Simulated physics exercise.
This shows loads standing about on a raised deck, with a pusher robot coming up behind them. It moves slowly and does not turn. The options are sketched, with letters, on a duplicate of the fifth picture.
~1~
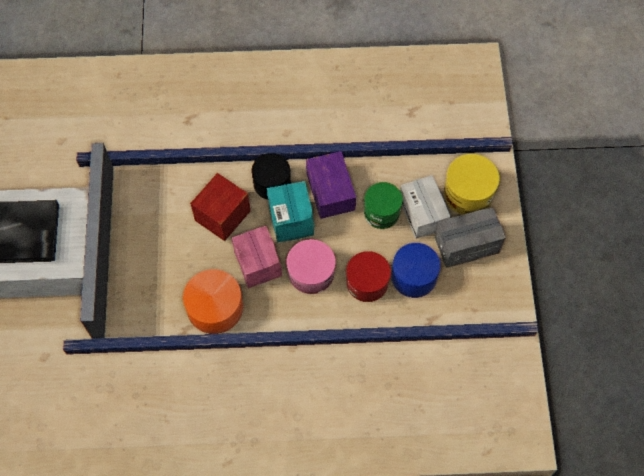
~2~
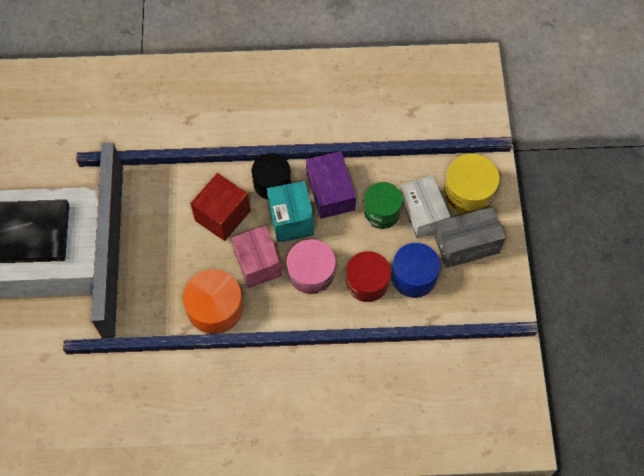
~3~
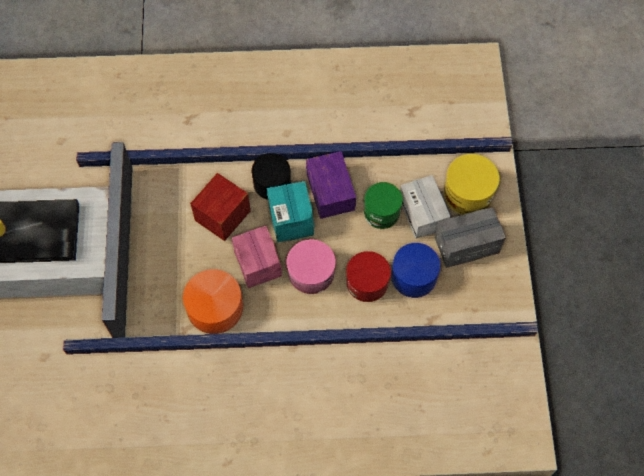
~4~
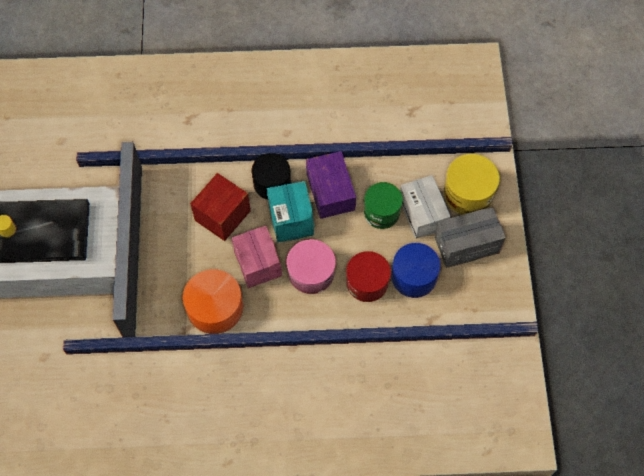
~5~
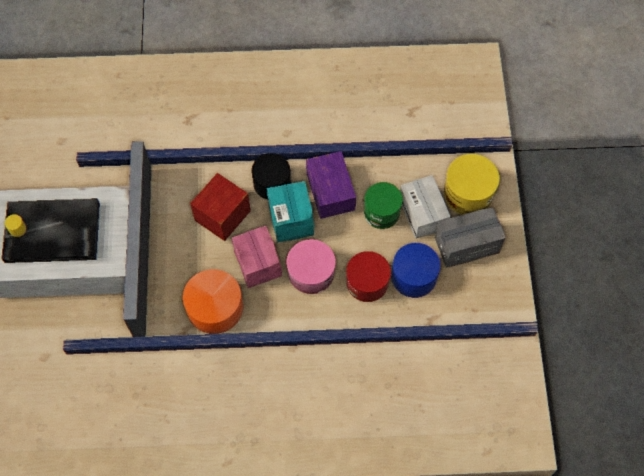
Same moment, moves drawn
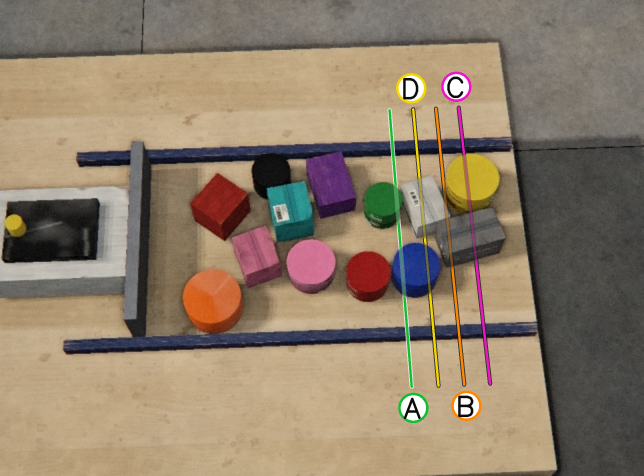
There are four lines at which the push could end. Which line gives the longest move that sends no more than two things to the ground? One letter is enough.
Up to line A.
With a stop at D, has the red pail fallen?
By then, no.
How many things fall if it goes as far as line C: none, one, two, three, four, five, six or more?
By then, six or more.
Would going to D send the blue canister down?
Yes.
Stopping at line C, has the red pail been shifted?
By then, yes.
On the marked copy, A at (400, 240); B at (449, 238); C at (473, 237); D at (425, 239).
Taking A. A third of the way, robot (154, 226); black canister (283, 170); orange canister (268, 301).
Two thirds of the way, robot (249, 222); yellow pail (497, 178); grey box (480, 237).
When it is over, robot (323, 220); yellow pail over the edge; white parcel over the edge; two fallen.
As for the rest, B drops five; C drops nine; D drops five.
